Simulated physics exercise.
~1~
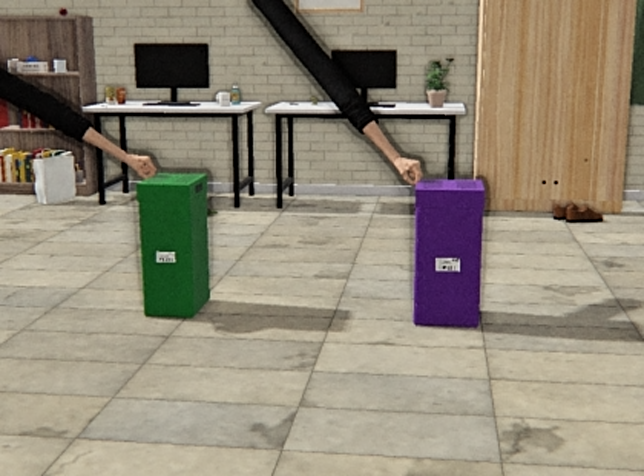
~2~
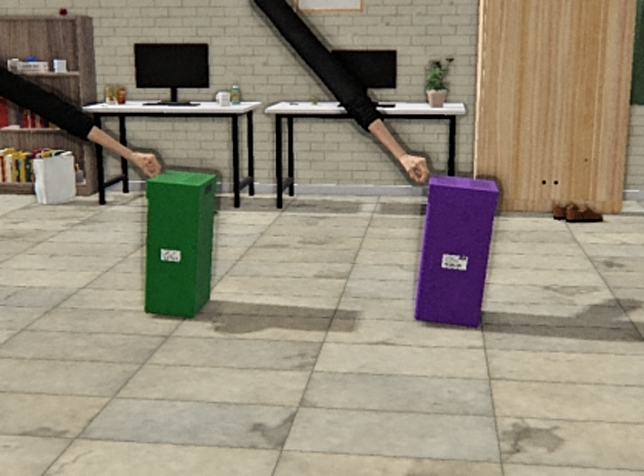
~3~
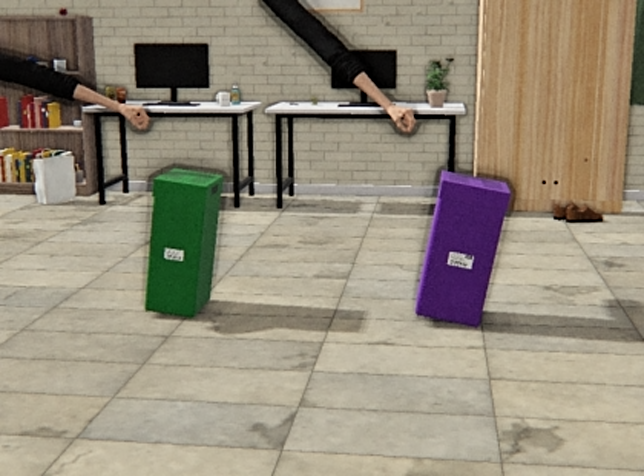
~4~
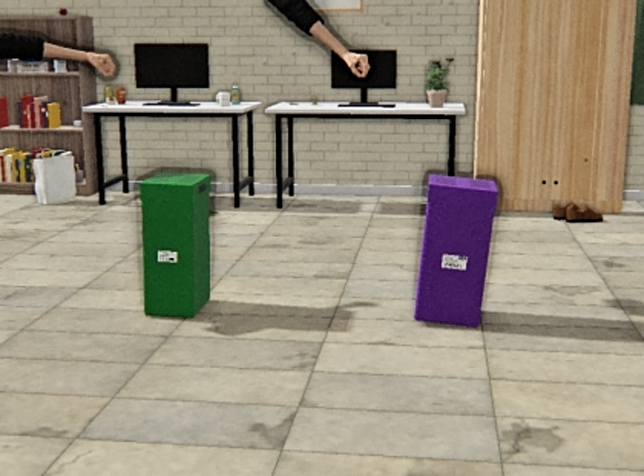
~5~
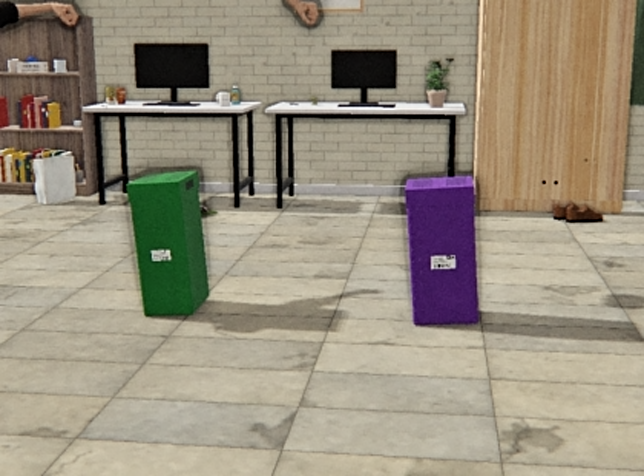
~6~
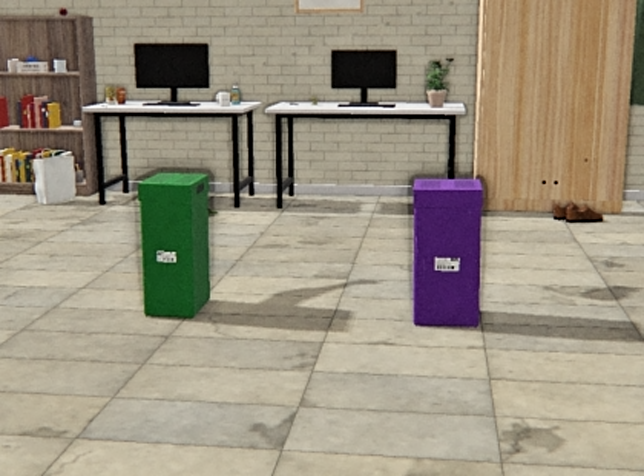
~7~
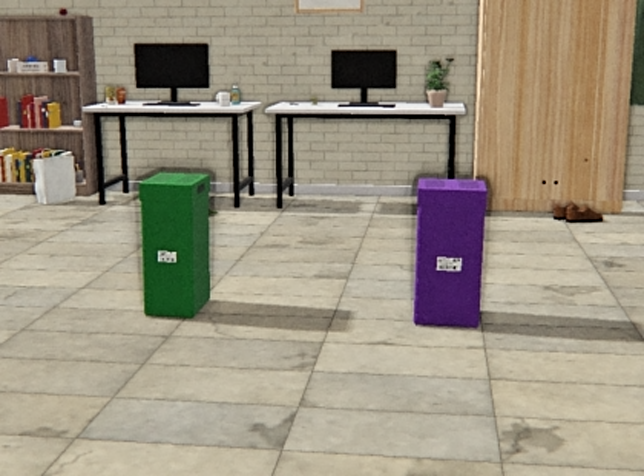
Green and purple bins tipping right as two hands push and withdraw, then rocking back left and settling upright on tiled floor.
